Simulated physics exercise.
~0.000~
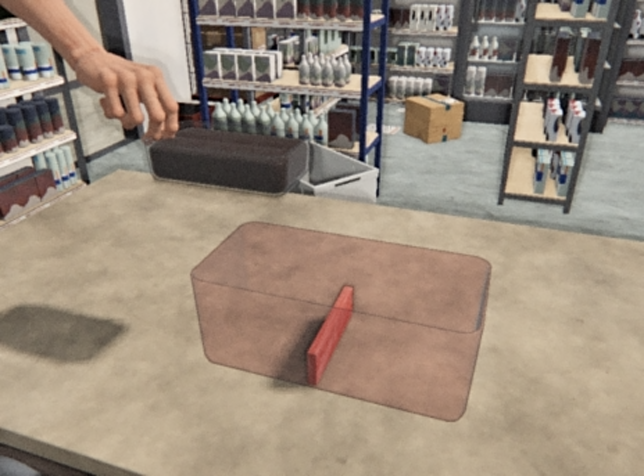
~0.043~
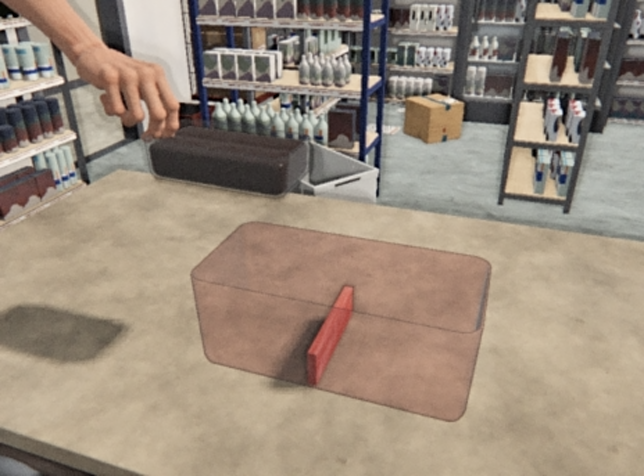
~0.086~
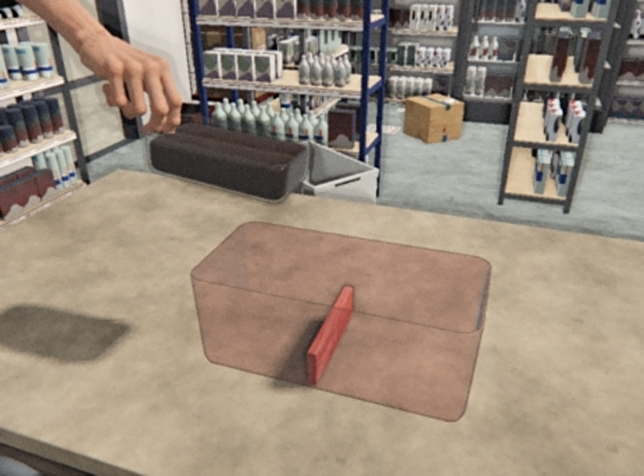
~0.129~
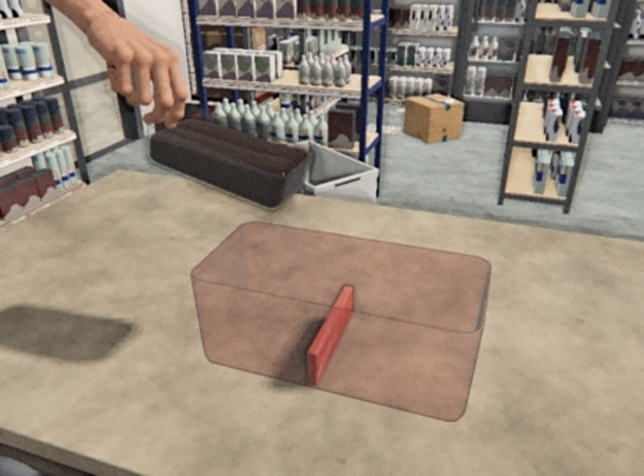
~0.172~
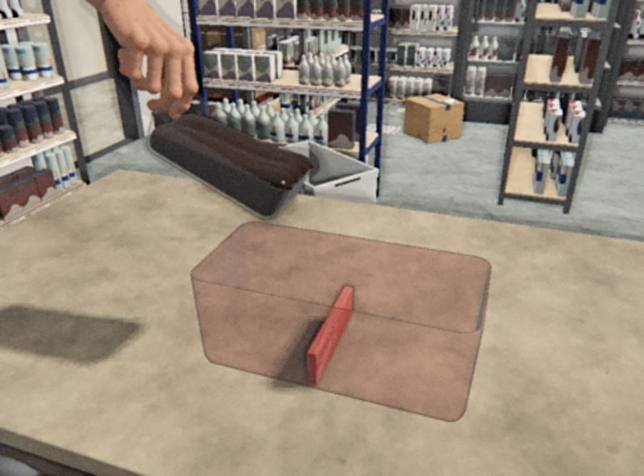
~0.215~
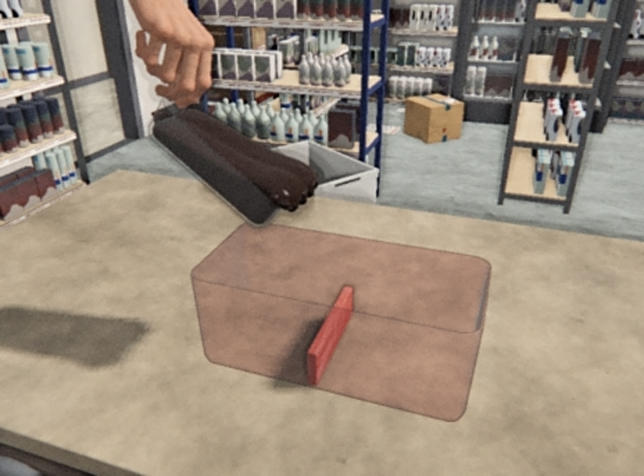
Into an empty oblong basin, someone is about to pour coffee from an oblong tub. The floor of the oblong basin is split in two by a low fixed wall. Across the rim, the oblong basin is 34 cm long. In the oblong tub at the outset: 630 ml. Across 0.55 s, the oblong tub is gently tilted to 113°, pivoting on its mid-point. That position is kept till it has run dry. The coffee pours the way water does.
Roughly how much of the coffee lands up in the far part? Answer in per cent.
Around 52 %.
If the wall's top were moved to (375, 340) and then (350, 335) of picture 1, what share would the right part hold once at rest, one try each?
Respectively 20 and 25 %.
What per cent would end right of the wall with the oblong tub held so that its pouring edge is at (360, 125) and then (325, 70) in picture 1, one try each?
Try 1: 75 %; try 2: 70 %.
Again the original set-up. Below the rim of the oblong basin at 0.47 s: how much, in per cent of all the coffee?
Around 88%.
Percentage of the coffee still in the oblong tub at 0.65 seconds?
I reckon near 1 per cent still sits there.
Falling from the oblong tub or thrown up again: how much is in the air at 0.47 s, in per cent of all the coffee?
Near 4 in a hundred.
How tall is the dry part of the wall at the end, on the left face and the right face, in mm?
About 38 mm on the left, about 38 mm on the right.
After 0.47 s the tilt is 107° and 8 per cent is still to pour, 43 is left of the wall and 45 right of it.
After 0.65 s the tilt is 113° and 1 per cent is still to pour, 42 is left of the wall and 51 right of it.
After 0.84 s the tilt is 113° and 0 per cent is still to pour, 46 is left of the wall and 51 right of it.
After 1.05 s the tilt is 113° and 0 per cent is still to pour, 47 is left of the wall and 52 right of it.
In the end 47 per cent lies left of the wall, 52 right of it and 2 outside.
